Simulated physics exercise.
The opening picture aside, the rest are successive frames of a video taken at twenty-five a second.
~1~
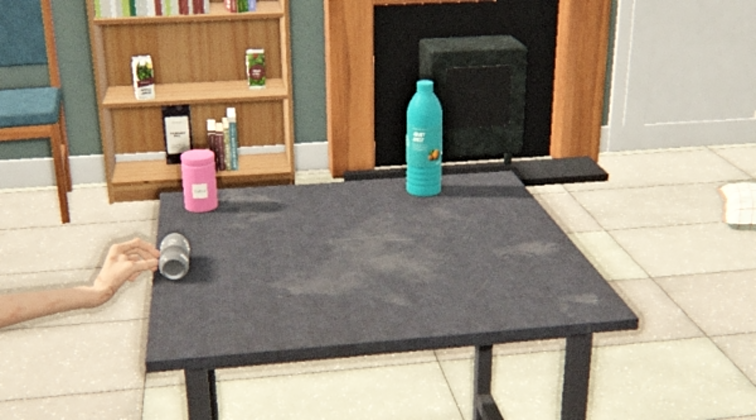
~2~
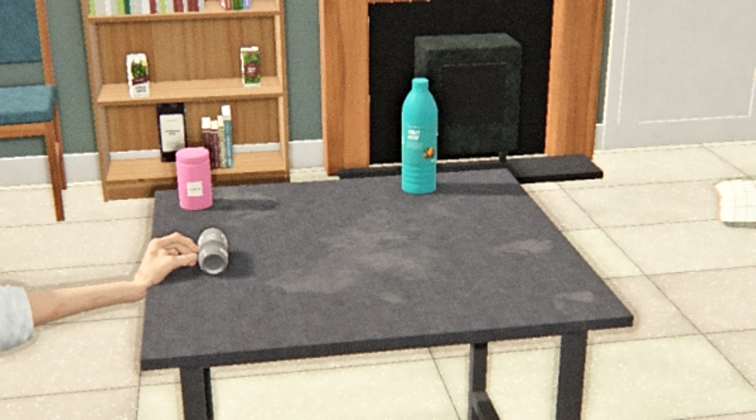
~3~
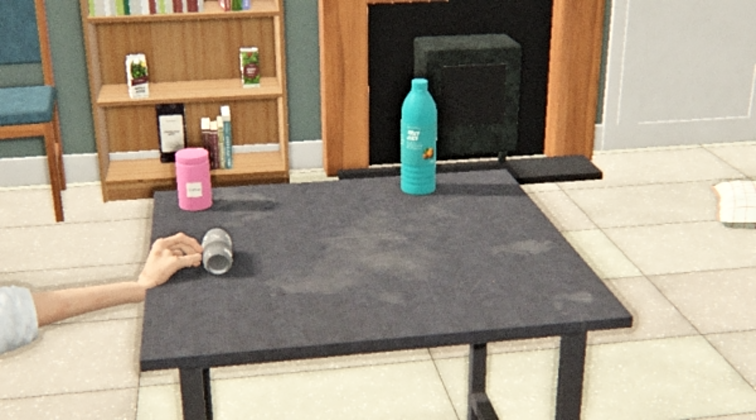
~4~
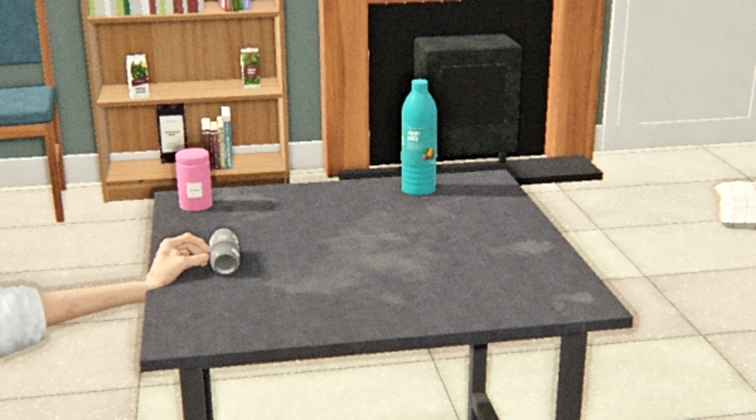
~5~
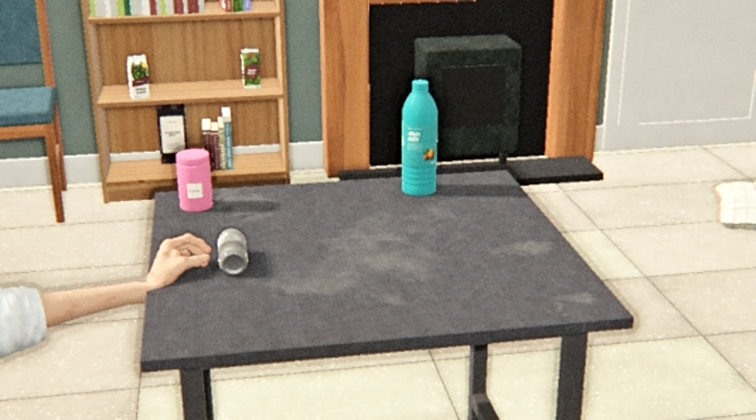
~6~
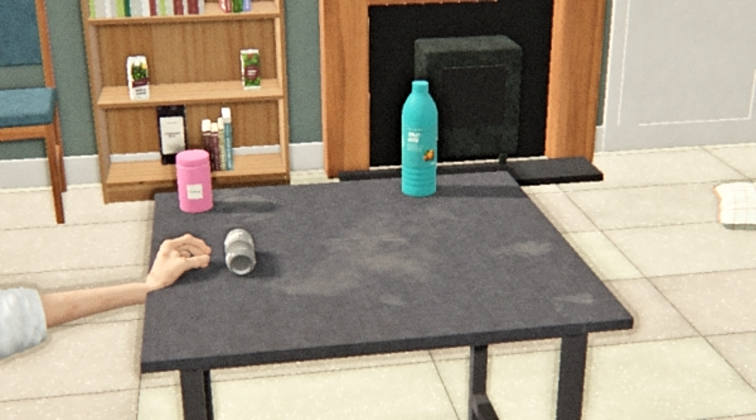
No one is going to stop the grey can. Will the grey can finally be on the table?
Yes, it stays up there.
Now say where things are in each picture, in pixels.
The first frame shows under the hand; grey can (174, 256).
The second frame shows under the hand; grey can (213, 251).
The third frame shows under the hand; grey can (217, 252).
The fourth frame shows grey can (224, 251).
The fifth frame shows grey can (232, 251) rolled a little.
The sixth frame shows grey can (240, 252) rolled a little.
Then, 0.10 s after the last picture, grey can rolled about its own width near (257, 250).
Then, 0.40 s after the last picture, grey can rolled well along near (297, 248).
Then, 0.70 s after the last picture, grey can rolled well along near (319, 246).
At rest, moved from the start, grey can. Seen from the same camera at the end, grey can near (326, 245).
